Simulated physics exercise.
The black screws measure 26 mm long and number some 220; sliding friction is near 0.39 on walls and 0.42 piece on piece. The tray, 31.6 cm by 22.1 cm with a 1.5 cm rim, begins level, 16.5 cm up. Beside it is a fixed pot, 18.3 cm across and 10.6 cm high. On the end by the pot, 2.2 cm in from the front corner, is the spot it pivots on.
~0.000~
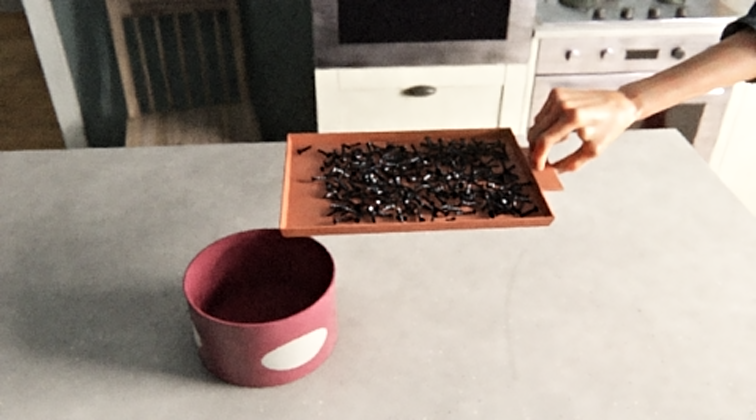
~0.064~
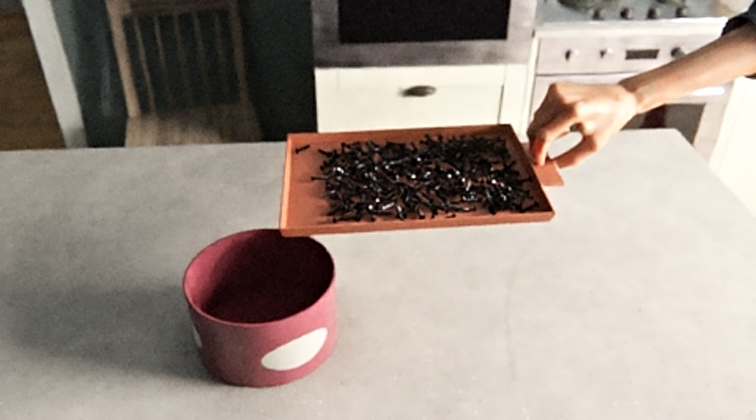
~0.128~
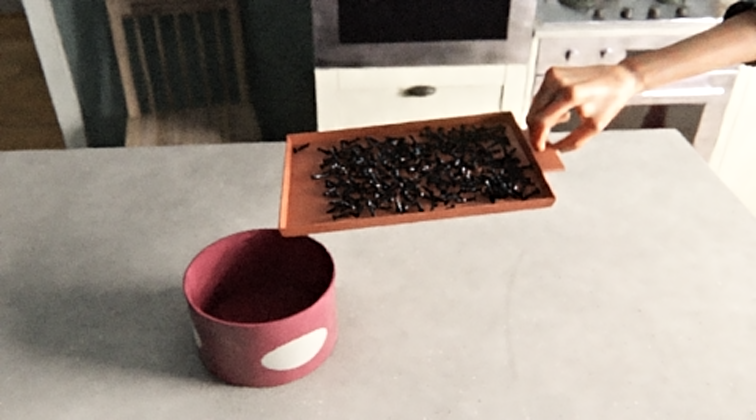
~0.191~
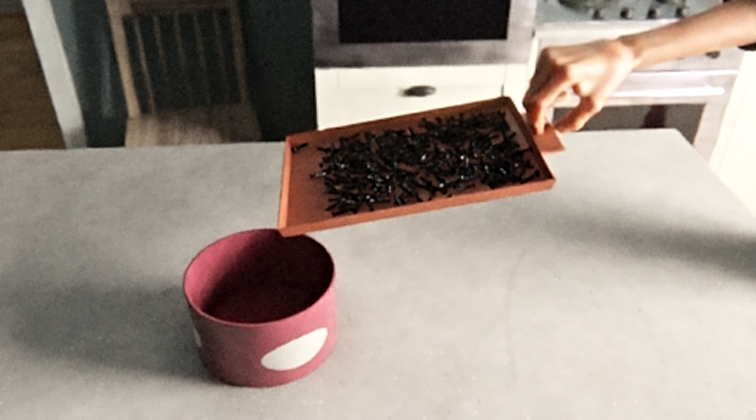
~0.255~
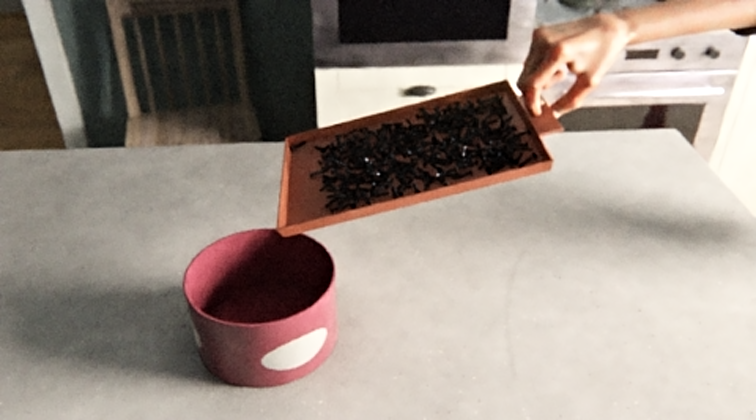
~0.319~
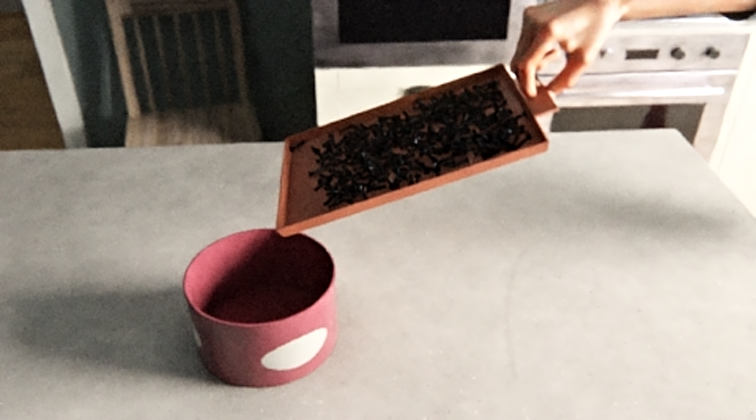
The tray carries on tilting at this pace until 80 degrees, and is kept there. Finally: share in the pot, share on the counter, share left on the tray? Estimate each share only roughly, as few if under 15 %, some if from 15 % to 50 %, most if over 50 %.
Roughly: Pot some, counter most, left on the tray few.
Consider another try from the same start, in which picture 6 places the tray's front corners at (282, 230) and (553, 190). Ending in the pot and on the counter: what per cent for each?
Final per cent - pot 80, counter 20.
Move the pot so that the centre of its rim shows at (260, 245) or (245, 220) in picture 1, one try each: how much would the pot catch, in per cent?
I'd say close to 60 percent for the first spot and 75 percent for the second.
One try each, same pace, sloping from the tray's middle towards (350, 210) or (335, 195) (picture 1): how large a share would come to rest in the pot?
Approximately 100 percent, then 75 percent.
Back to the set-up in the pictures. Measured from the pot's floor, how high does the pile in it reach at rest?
Some 2.0 cm above the floor.
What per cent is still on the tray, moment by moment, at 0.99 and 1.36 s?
About 30, 15.
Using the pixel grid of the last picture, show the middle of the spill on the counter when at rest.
It comes to rest with its centre close to (250, 255).
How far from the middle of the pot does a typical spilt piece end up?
Roughly 18 centimetres.
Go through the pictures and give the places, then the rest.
The first frame shows tray tilt 0 degrees, front corners at (284, 226) and (551, 216); middle of the pieces at (426, 178); pot at (260, 272).
The second frame shows tray tilt 1 degrees, front corners at (283, 226) and (551, 211); middle of the pieces at (426, 175).
The third frame shows tray tilt 5 degrees, front corners at (283, 226) and (552, 196), lowest corner left back; middle of the pieces at (425, 168).
The fourth frame shows tray tilt 10 degrees, front corners at (282, 226) and (551, 178), lowest corner left back; middle of the pieces at (422, 158).
The fifth frame shows tray tilt 14 degrees, front corners at (280, 227) and (549, 159), lowest corner left back; middle of the pieces at (420, 149).
The sixth frame shows tray tilt 19 degrees, front corners at (279, 227) and (544, 140), lowest corner left back; middle of the pieces at (417, 140); pot at (260, 272). Its pace works out near 75 degrees a second.
Then, at 0.72 s, tilt 48 degrees; the tray holds 100 %, the pot 0 %.
Then, at 0.99 s, tilt 68 degrees; the tray holds 30 %, the pot 20 %.
After 1.36 s, tilt 80 degrees; the tray holds 15 %, the pot 30 %.
By 2.4 s all is still; pot 35 %, counter 65 %, tray 5 %.
